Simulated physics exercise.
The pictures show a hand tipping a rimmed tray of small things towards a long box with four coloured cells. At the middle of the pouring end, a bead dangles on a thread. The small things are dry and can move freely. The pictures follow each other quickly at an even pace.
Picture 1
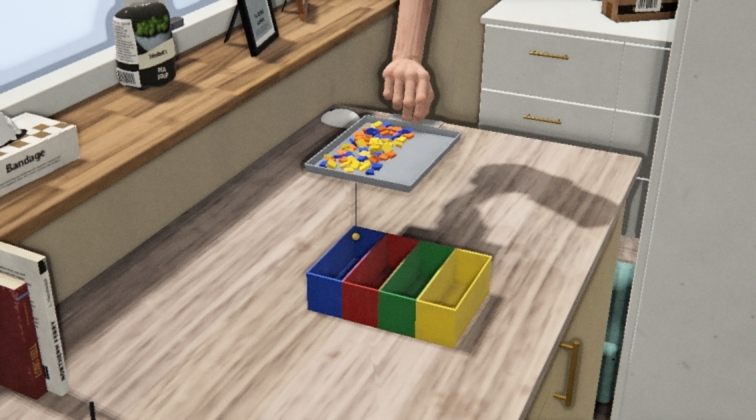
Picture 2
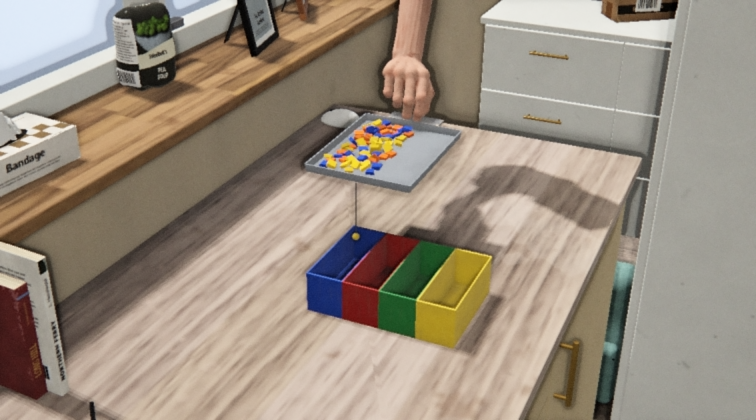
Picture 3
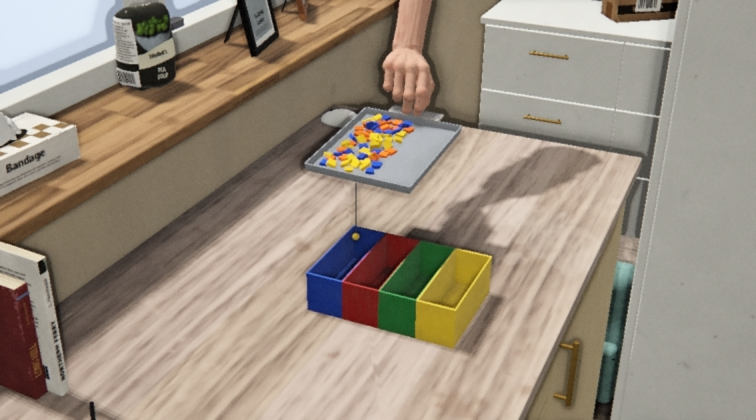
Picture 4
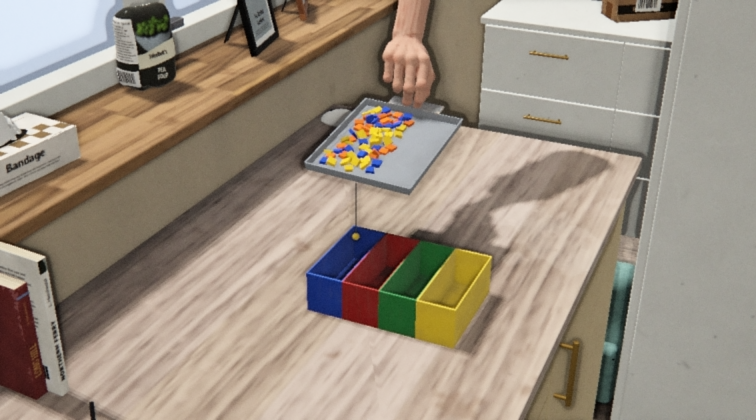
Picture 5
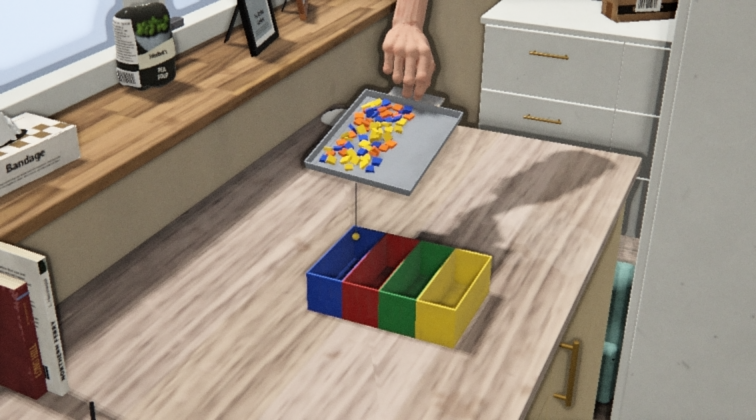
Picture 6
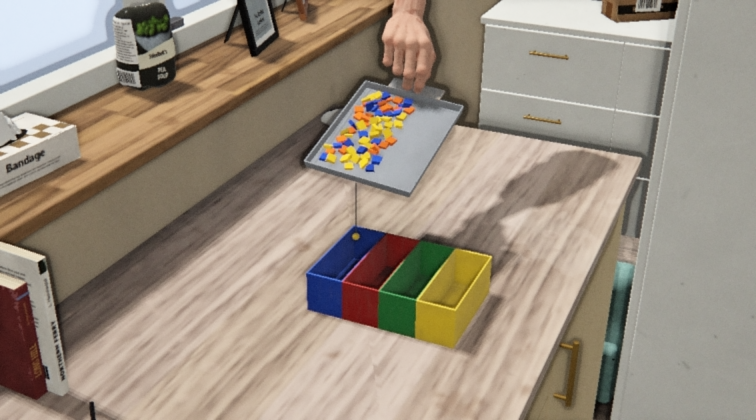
A hand holds the far edge of a grey rimmed tray scattered with blue, orange and yellow mosaic tiles above a wooden counter, seen from above at an angle. Below it, a bead hangs on a thread near a long box with blue, red, green and yellow cells, left to right. The hand gradually raises the far edge, tilting the tray towards its lower right corner, while the camera stays still.
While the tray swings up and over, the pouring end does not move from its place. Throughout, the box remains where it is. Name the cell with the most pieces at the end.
Red.
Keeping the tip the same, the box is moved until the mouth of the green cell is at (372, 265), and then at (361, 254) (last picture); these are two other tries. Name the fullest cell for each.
That green cell first, the cell in yellow second.
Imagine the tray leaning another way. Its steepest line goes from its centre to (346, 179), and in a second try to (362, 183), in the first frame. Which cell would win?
The first time it is the blue one, and the second time it is the cell in blue.
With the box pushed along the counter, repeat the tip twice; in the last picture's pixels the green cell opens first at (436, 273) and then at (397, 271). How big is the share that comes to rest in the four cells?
First case: Some 90 %; second case: Some 100 %.
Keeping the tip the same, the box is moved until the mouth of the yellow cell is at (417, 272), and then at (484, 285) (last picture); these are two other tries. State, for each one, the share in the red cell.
About 20 per cent, then about 40 per cent.
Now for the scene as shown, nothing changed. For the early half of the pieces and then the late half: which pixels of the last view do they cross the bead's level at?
Near (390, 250) and later near (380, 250).
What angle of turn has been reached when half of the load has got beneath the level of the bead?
The angle is roughly 105° at that point.
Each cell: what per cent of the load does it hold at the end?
I'd put the blue cell at 20 percent, the red cell at 50 percent, the green cell at 30 percent and the yellow cell at 0 percent.
Soon after the last picture, tray tipped steeply; nearly all on the tray; a small part falling or outside the box.
A little later, tray tipped right over; about two thirds on the tray; about a quarter in the red cell; a small part in the green cell; a small part in the blue cell; a stray few falling or outside the box.
Later still, tray tipped past a quarter turn; about half in the red cell; about a quarter in the green cell; about a quarter in the blue cell; a stray few falling or outside the box.
At rest, tray tipped past a quarter turn; about half in the red cell; about a quarter in the green cell; about a quarter in the blue cell; none in the yellow cell; a stray few outside the box.
